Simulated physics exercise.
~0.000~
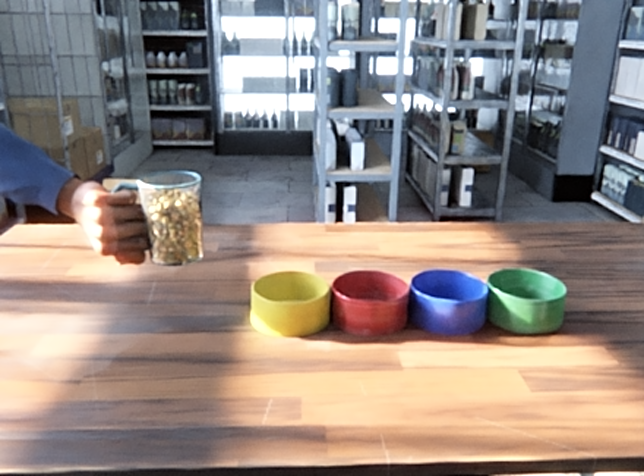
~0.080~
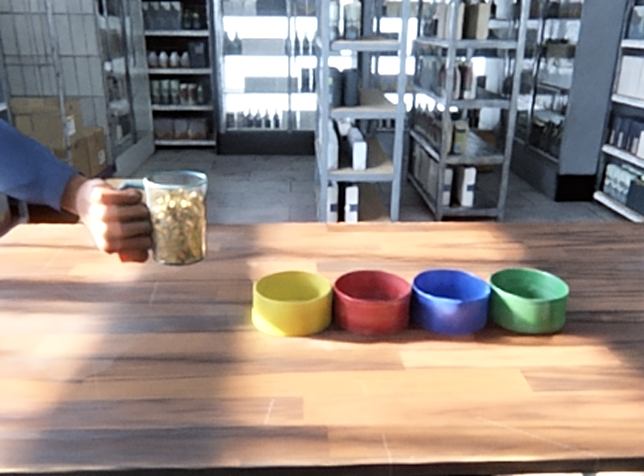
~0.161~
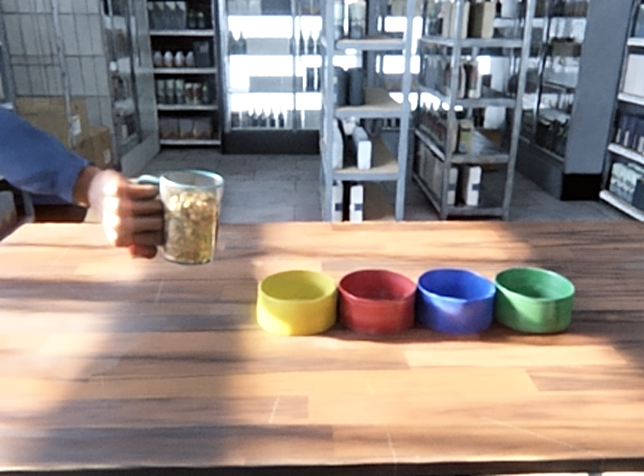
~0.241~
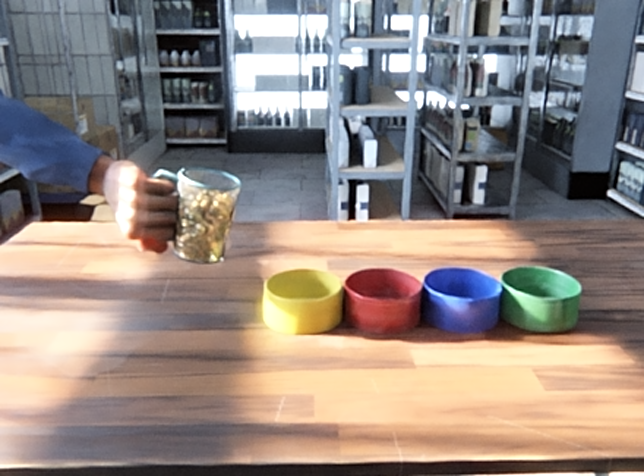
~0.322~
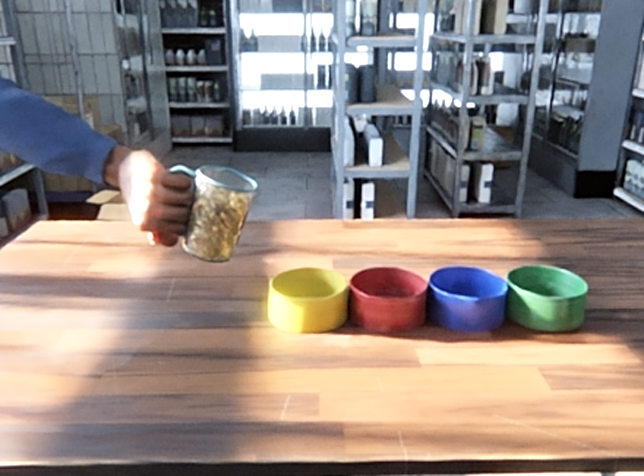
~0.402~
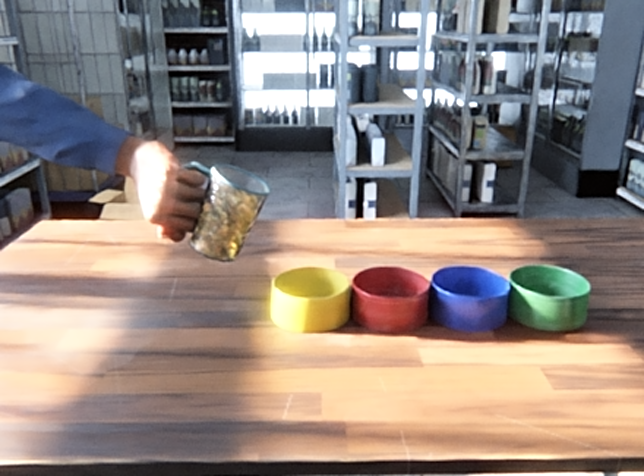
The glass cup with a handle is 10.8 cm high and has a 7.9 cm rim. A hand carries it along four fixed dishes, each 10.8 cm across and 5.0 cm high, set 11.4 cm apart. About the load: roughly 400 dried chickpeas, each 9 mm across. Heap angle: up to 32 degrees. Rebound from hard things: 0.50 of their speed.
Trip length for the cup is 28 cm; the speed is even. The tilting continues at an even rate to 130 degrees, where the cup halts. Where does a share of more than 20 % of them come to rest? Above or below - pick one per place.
Red dish: Above; blue dish: Below; green dish: Below; yellow dish: Below; counter: Below.
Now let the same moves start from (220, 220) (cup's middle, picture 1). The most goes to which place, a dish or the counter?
Largest amount ends at blue.
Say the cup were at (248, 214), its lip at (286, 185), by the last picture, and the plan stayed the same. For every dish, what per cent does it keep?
Then red 10, blue 80, green 0, and yellow 0.
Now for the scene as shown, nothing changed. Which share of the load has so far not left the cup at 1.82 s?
Load share: Near 40 percent.
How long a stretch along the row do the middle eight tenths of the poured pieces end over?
That stretch measures near 7 centimetres.
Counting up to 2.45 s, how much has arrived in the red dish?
By that moment, around 90 percent has got there.
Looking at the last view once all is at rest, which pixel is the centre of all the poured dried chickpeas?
(400, 298) or so.
Then, at 1.25 s, tilt 86 degrees; cup holds 100 %.
Then, at 1.82 s, tilt 127 degrees; cup holds 40 %, red 60 %.
Then, at 2.45 s, tilt 130 degrees; cup holds 0 %, red 90 %, blue 5 %.
By 2.8 s all is still; red 90 %, blue 5 %, green 0 %, yellow 0 %, counter 5 %.
